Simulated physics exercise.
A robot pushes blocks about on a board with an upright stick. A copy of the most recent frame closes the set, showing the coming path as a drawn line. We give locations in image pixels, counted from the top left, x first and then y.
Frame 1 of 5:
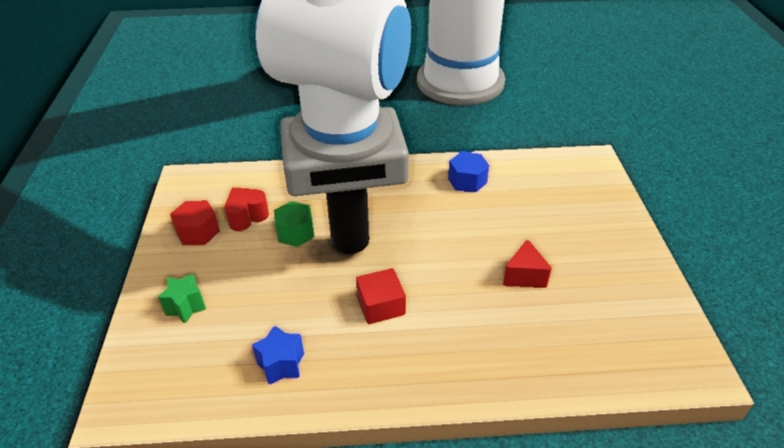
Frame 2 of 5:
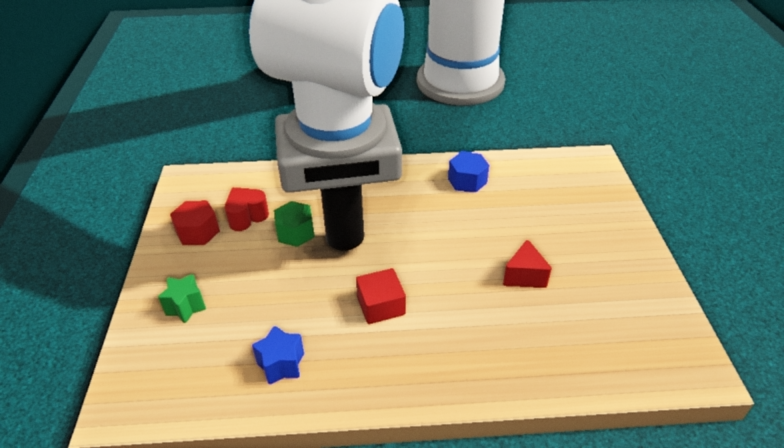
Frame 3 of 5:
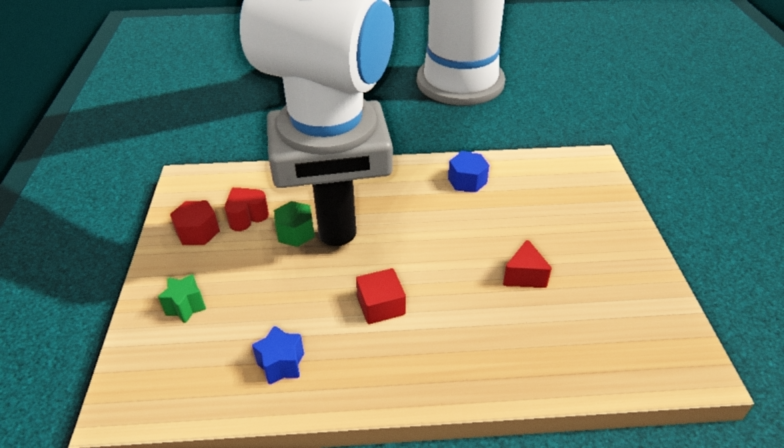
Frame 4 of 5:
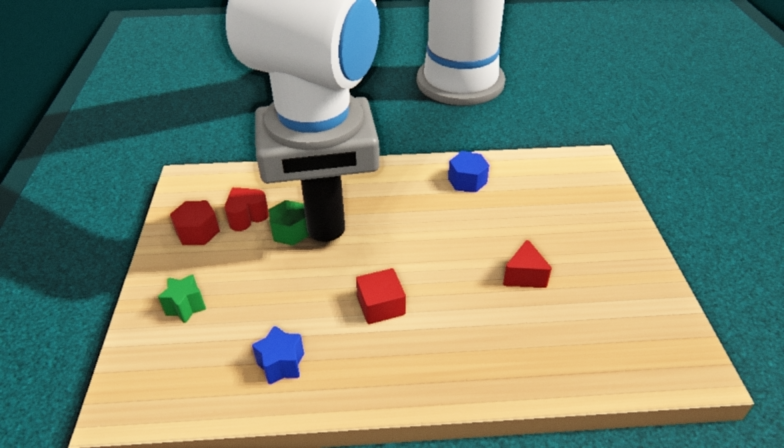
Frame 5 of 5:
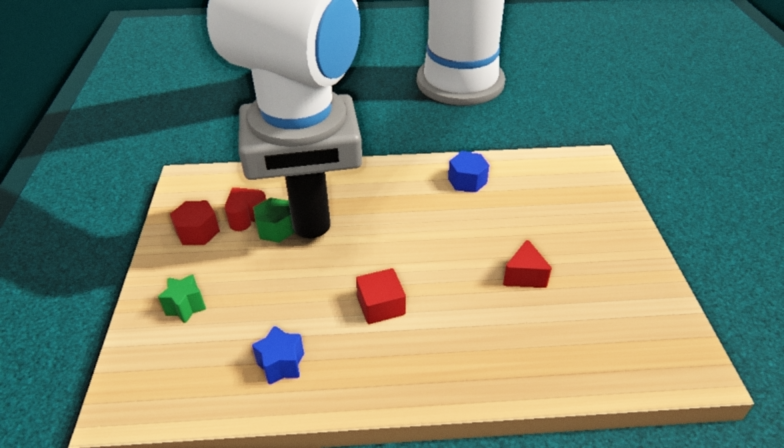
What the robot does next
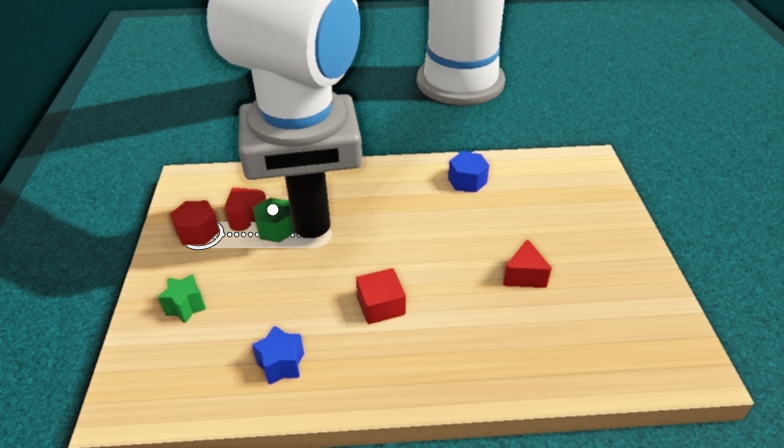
On a wooden board scattered with red, green and blue blocks, a robot arm moved its black stick left to the green hexagonal block, then pushed it a short way toward the red heart-shaped one.
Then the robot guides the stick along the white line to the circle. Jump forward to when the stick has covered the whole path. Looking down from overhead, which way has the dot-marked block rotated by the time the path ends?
In a top view, it turns clockwise.
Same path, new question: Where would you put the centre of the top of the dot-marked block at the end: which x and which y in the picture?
It should be at about (194, 192).
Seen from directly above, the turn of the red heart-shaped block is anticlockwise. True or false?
The claim does not hold.
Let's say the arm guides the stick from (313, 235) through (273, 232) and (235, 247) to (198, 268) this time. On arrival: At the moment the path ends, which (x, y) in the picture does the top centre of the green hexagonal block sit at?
At the end it should sit near (222, 203).
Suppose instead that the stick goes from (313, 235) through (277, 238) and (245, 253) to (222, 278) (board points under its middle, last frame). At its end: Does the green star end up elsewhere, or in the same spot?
Put simply, it stays right there.
The drawn path runs from (313, 235) directly to (203, 235); the dot is on the green hexagonal block.
The first path, step by step. One third of the way, stick at (273, 226); red heart-shaped block at (223, 188); green hexagonal block at (239, 205), turned 20° clockwise.
Two thirds of the way, stick at (236, 225); red hexagonal block at (177, 215); red heart-shaped block at (214, 178), turned 25° clockwise; green hexagonal block at (214, 198), turned 65° clockwise.
At the end, stick at (200, 225); red hexagonal block at (157, 217), turned 25° anticlockwise; red heart-shaped block at (211, 173), turned 55° clockwise; green hexagonal block at (194, 192), turned 100° clockwise.
